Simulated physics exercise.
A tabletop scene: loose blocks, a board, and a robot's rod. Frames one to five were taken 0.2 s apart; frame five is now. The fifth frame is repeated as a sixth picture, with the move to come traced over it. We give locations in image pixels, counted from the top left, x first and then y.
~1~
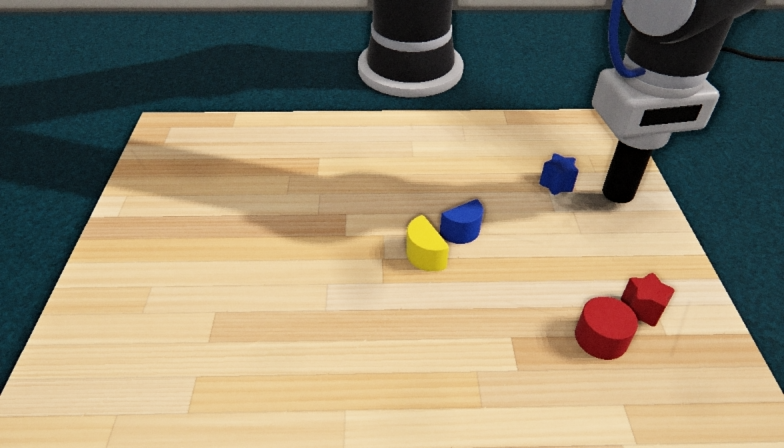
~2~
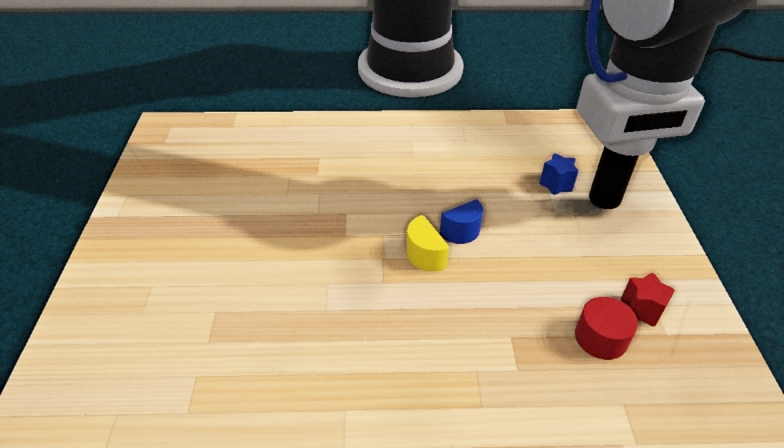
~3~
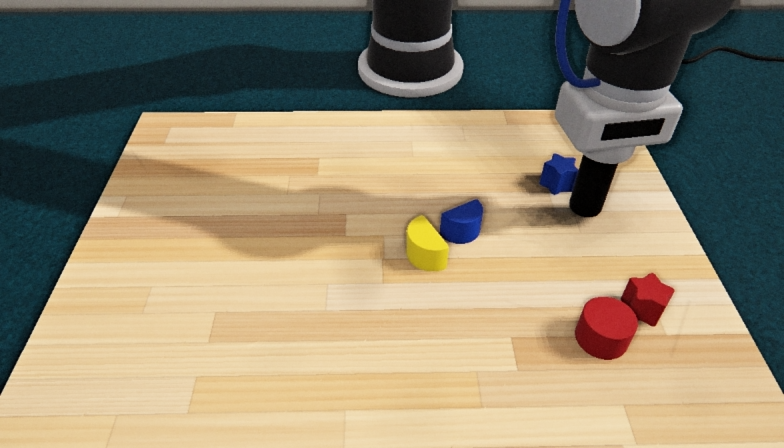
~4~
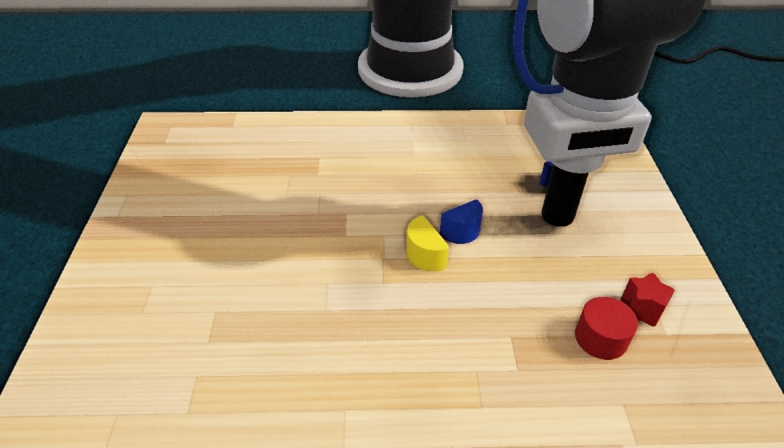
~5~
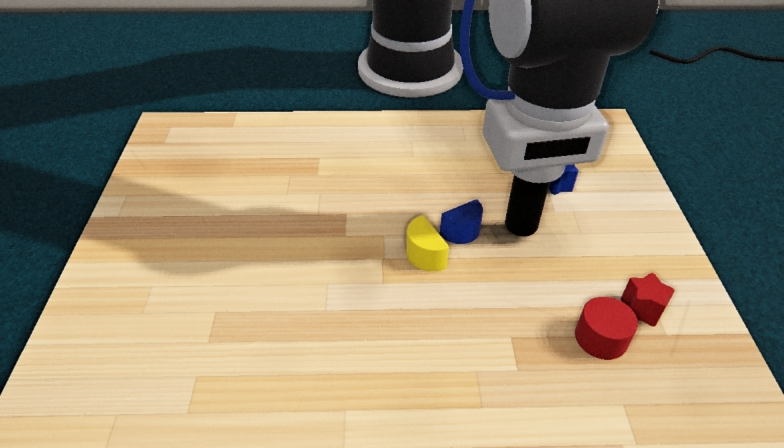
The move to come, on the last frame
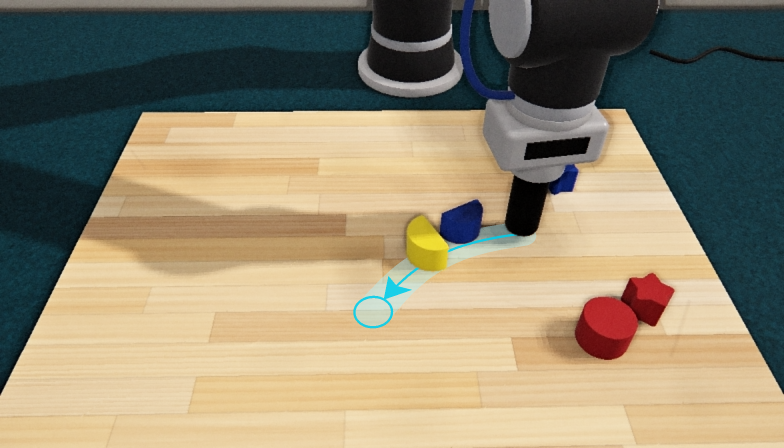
We see a robot arm lower its black rod's tip leftward and slightly nearer across a wooden tabletop, passing in front of a blue star and nearing the blue and yellow D-shaped blocks, while all the blocks remain still.
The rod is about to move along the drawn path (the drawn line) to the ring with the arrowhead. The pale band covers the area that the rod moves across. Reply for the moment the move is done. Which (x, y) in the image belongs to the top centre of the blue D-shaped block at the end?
Roughly at (437, 208).
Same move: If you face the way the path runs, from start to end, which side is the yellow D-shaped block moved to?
It moves over to the right.
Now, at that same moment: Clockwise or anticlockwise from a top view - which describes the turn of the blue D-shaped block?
The block spins clockwise.
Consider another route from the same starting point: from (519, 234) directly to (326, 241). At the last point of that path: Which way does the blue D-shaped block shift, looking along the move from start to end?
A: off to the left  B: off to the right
My pick is B.
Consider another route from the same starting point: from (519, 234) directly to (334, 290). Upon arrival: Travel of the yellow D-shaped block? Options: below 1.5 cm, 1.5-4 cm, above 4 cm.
Movement: Over 4 cm.
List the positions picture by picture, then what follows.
In the first picture, lower end of the rod (617, 195), tops of blocks, yellow D-shaped block (425, 234), blue D-shaped block (466, 212), blue star (562, 163).
In the second picture, rod (604, 200), blocks as before.
In the third picture, rod (585, 208), blocks as before.
In the fourth picture, rod (557, 217), blocks as before.
In the fifth picture, rod (521, 226), yellow D-shaped block (425, 234), blue D-shaped block (466, 212), blue star partly hidden.
The drawn path runs from (519, 234) via (463, 246) and (414, 271), ending at (373, 312).
What follows on the original path. One third of the way, rod (464, 238); blue D-shaped block (438, 209), turned 20° clockwise.
Two thirds of the way, rod (414, 264); yellow D-shaped block (384, 244), turned 50° clockwise; blue D-shaped block (437, 208), turned 25° clockwise.
At the end, rod (373, 304); yellow D-shaped block (377, 244), turned 65° clockwise; blue D-shaped block (437, 208), turned 25° clockwise; blue star not moved.
